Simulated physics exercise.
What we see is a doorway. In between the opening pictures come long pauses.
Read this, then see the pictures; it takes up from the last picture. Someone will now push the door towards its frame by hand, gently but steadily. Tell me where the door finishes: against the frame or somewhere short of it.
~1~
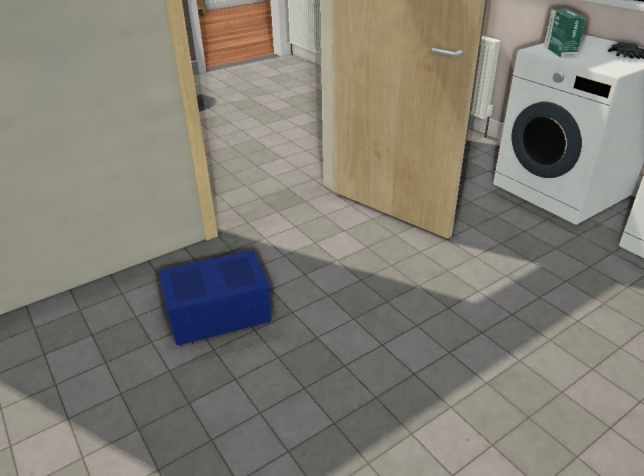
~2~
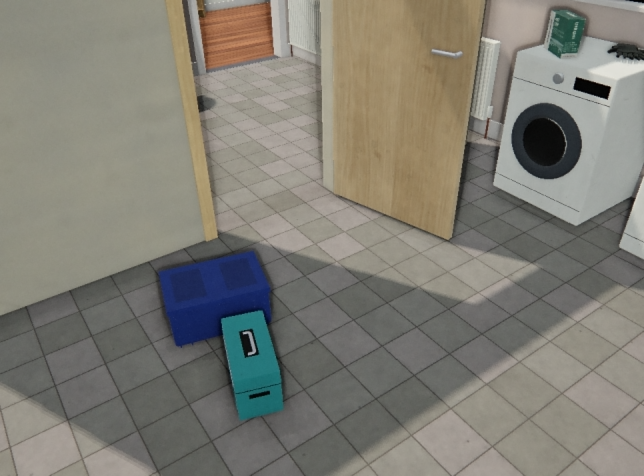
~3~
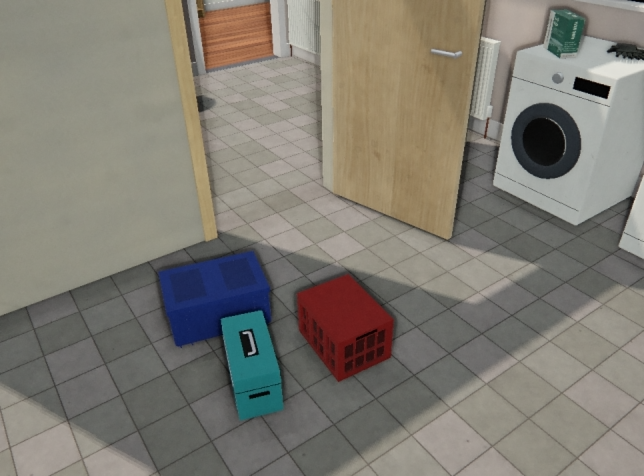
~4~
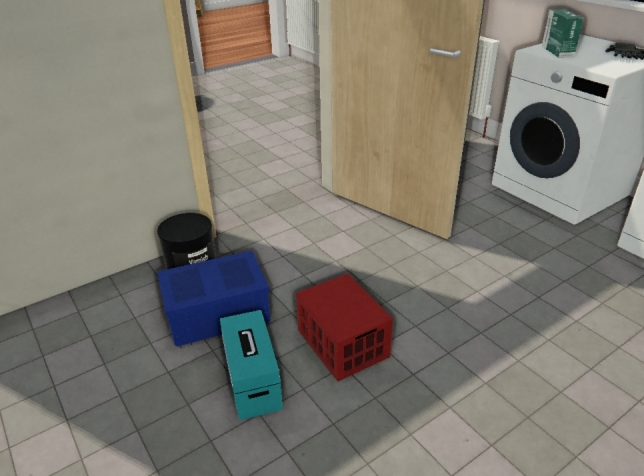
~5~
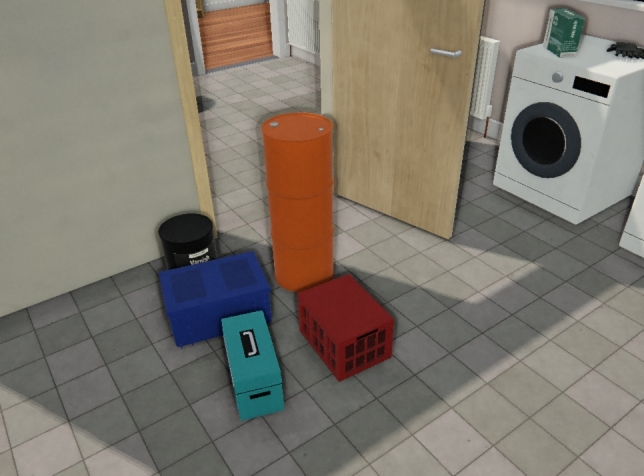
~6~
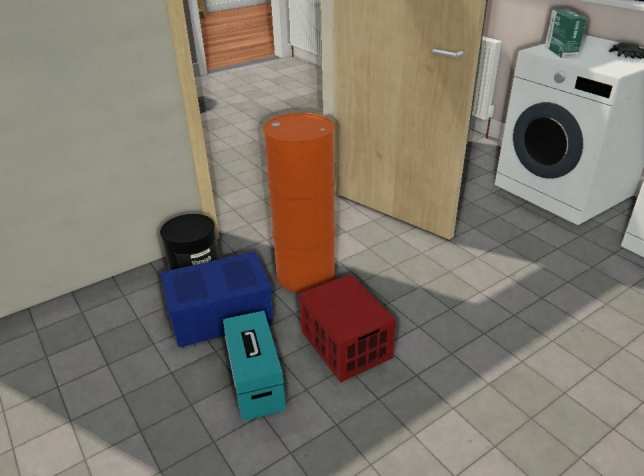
It finishes short of the frame.
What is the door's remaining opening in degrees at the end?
The answer is roughly 55°.
Then, 0.60 s after the last picture, door at 85°.
Then, 0.90 s after the last picture, door at 67°.
At rest, door at 53°; all 5 in place. Seen from the same camera at the end, orange drum near (299, 207).
